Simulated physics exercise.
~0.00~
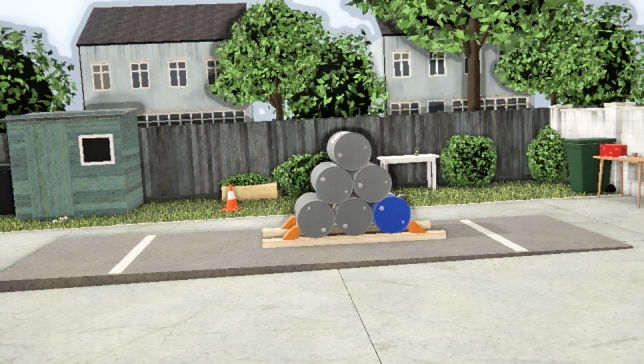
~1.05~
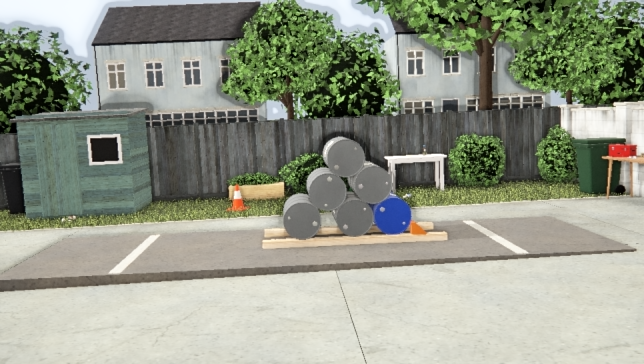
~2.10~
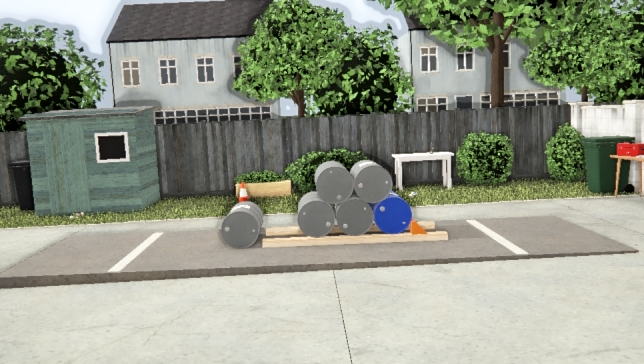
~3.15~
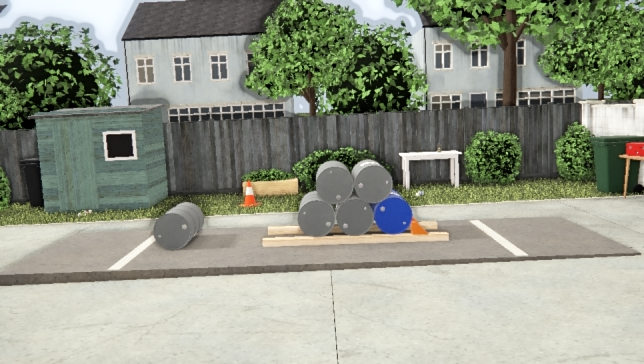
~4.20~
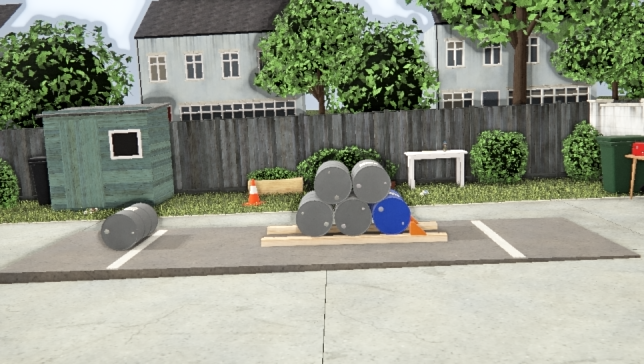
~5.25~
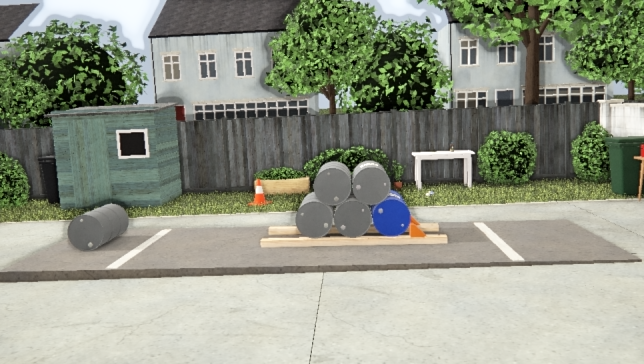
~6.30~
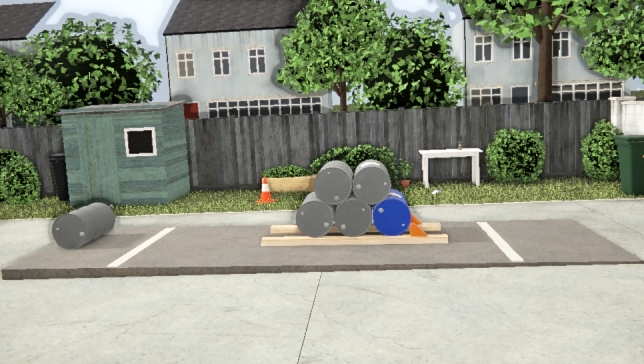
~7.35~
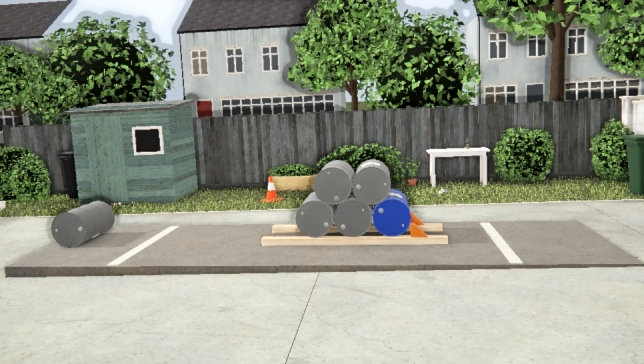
On a paved yard in front of a dark wooden fence and a green shed, six drums sit in a pyramid on timber bearers, five grey and one blue at the lower right, with orange chocks at either side. The left chock disappears, and the stack begins to spread to the left. A grey drum comes off that end onto the ground, while the others settle into two resting on three. The loose drum rolls left, swivelling as it crosses the white line, and slows near the shed. It stops there, with the blue drum still on the bearers beside the right chock.
